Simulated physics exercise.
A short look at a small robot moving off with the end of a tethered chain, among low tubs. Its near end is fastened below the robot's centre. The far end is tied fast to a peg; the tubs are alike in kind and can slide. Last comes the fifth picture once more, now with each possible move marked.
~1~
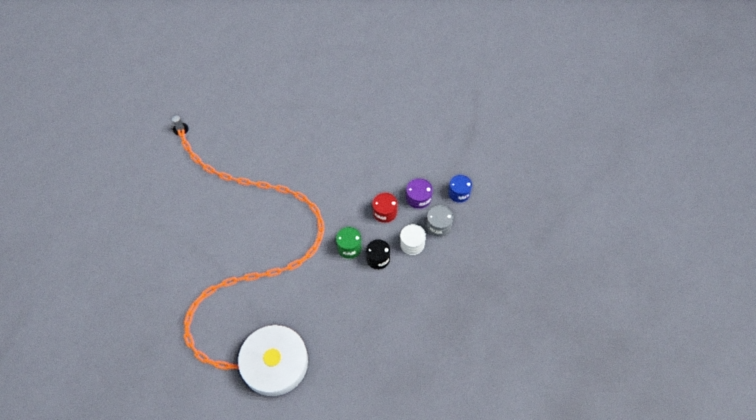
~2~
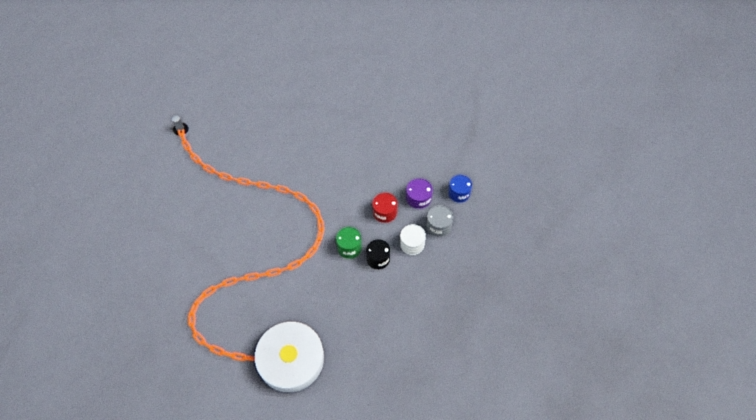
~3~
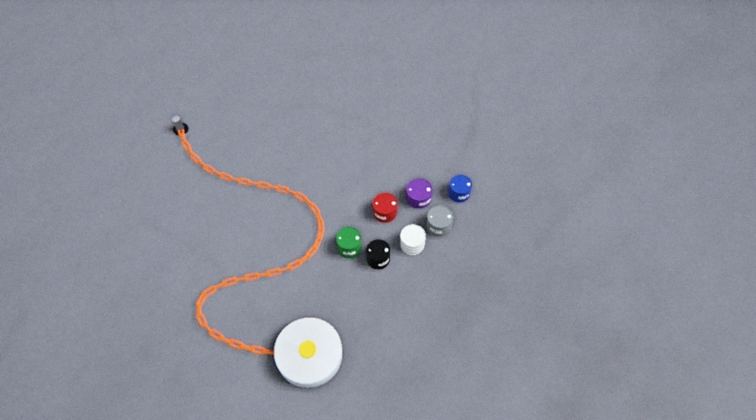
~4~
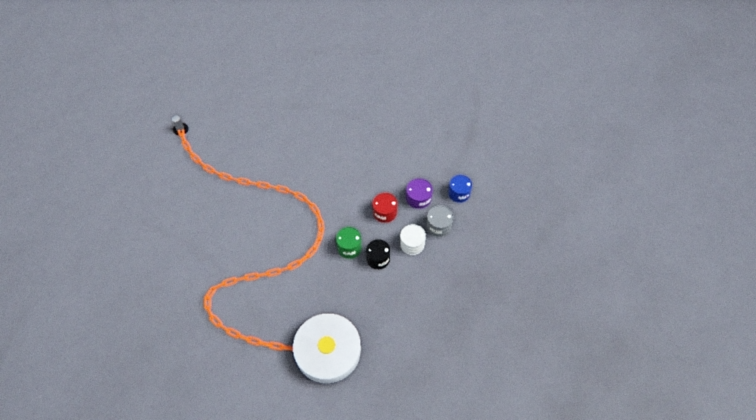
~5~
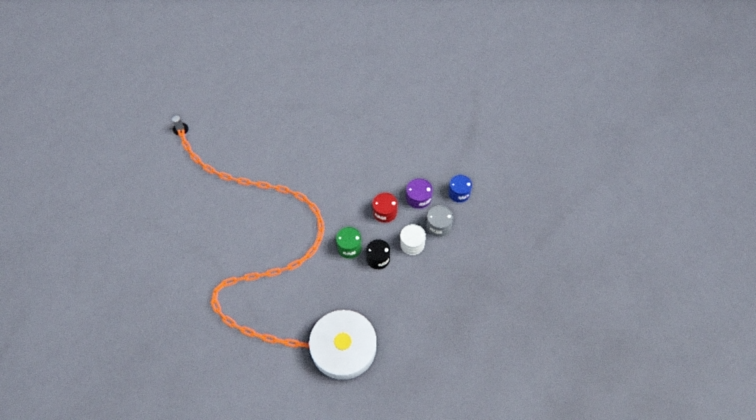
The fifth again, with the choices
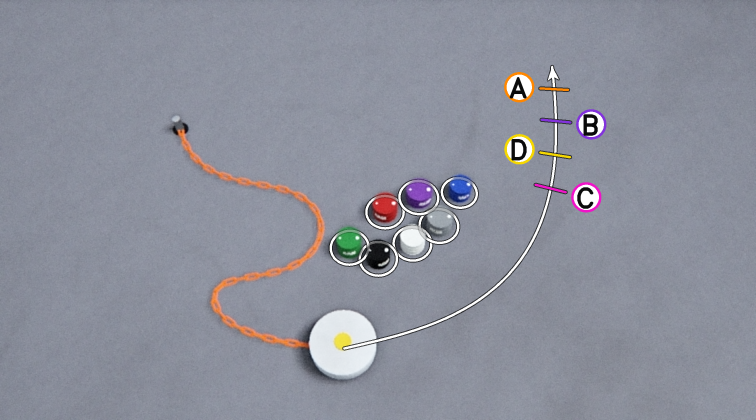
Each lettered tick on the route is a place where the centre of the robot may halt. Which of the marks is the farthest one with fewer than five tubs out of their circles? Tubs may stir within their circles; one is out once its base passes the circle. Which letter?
No farther than D.
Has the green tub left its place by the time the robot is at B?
By then, yes.
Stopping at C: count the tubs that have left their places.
By then, none.
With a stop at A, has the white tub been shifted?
By then, yes.
On the copy, A at (554, 89); B at (556, 121); C at (551, 189); D at (555, 155); the route from (344, 349) via (537, 231) to (552, 67).
On D. First, robot (465, 306).
Then, robot (539, 228).
Finally, robot (557, 149); white tub (411, 232); black tub (379, 237); green tub (358, 228); three over the rings.
By contrast, A has seven over the rings; B has six over the rings; C is within the limit but short.
